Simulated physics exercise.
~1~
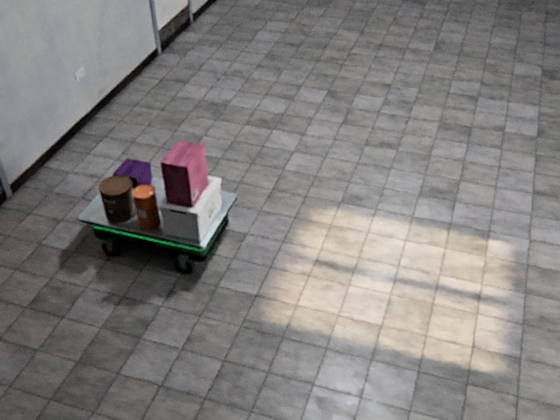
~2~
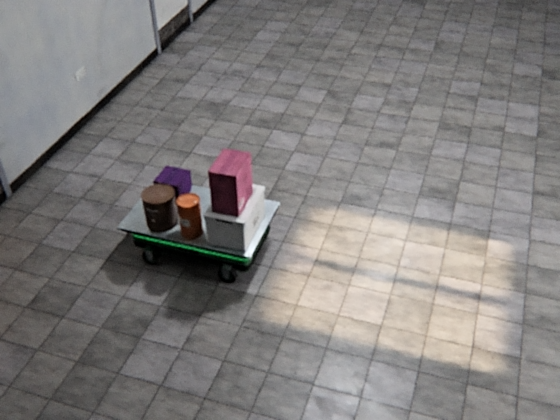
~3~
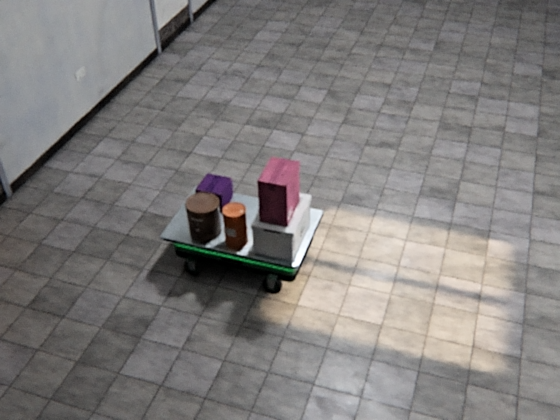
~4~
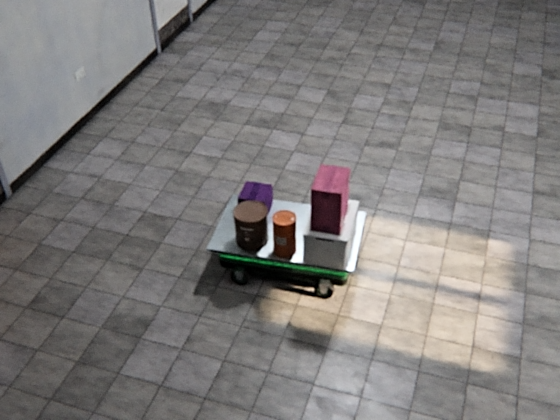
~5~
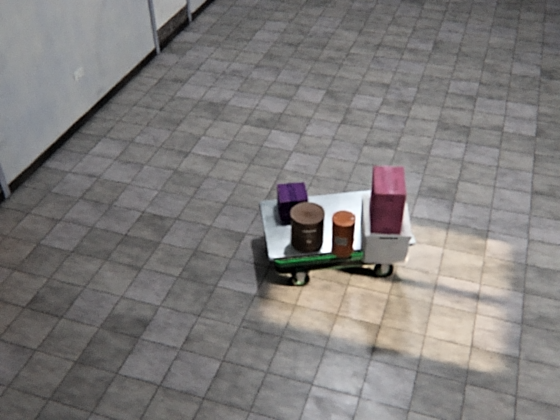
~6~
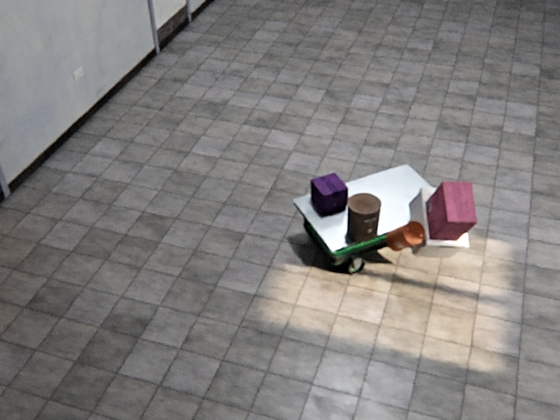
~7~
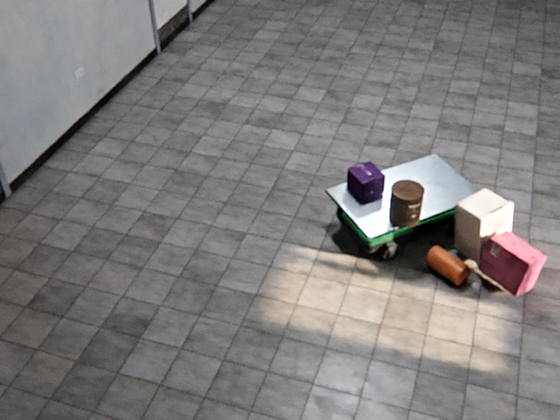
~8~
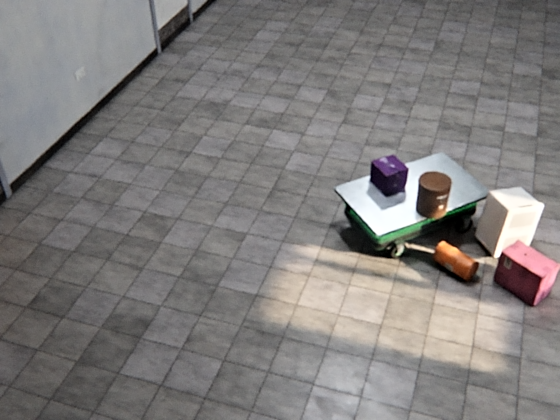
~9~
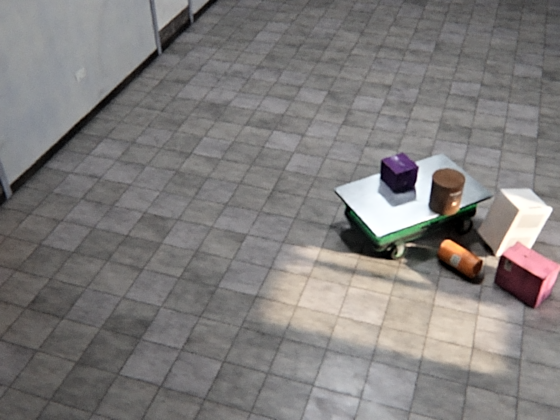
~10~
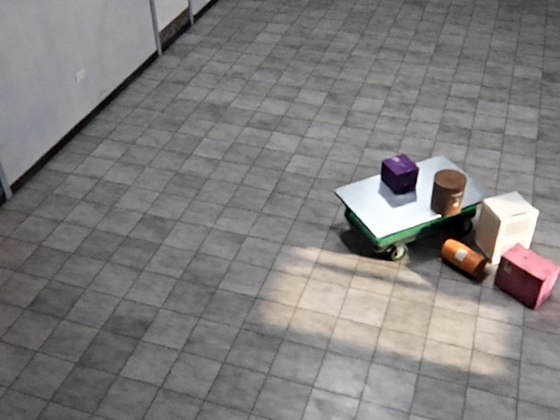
A grey tiled floor beside a pale wall is seen from above, with a patch of sunlight at the right. A low cart with green edging carries a brown pail, an orange canister and a purple parcel on its left side, and a pink box on a white tote on its right. The cart rolls right, then swings away toward the upper right. The tote slides off the deck as the pink box and canister tip and fall to the floor. The cart slows and stops beside them, with the pail and parcel still upright on its deck.
